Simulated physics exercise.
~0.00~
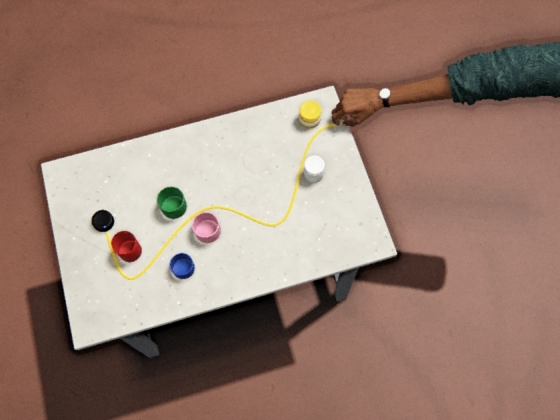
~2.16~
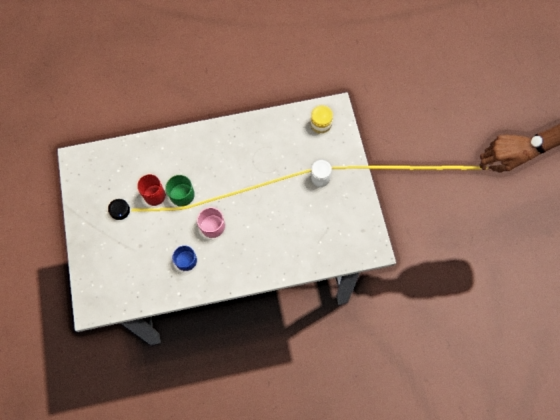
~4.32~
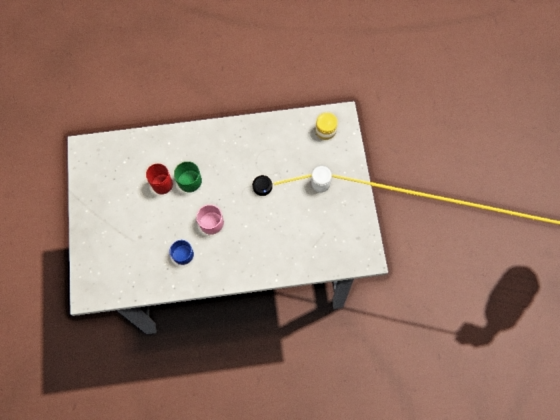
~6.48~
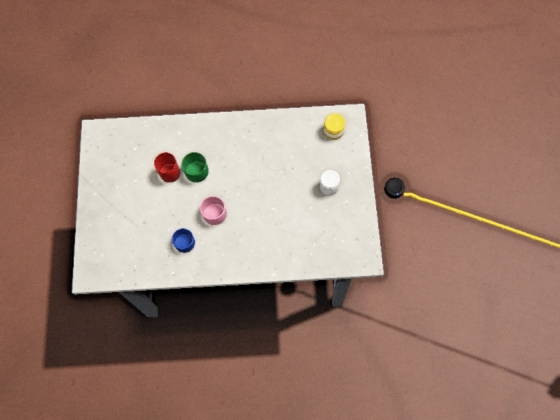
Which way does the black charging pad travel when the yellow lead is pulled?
It travels to the right, sliding across the table and past its right edge.
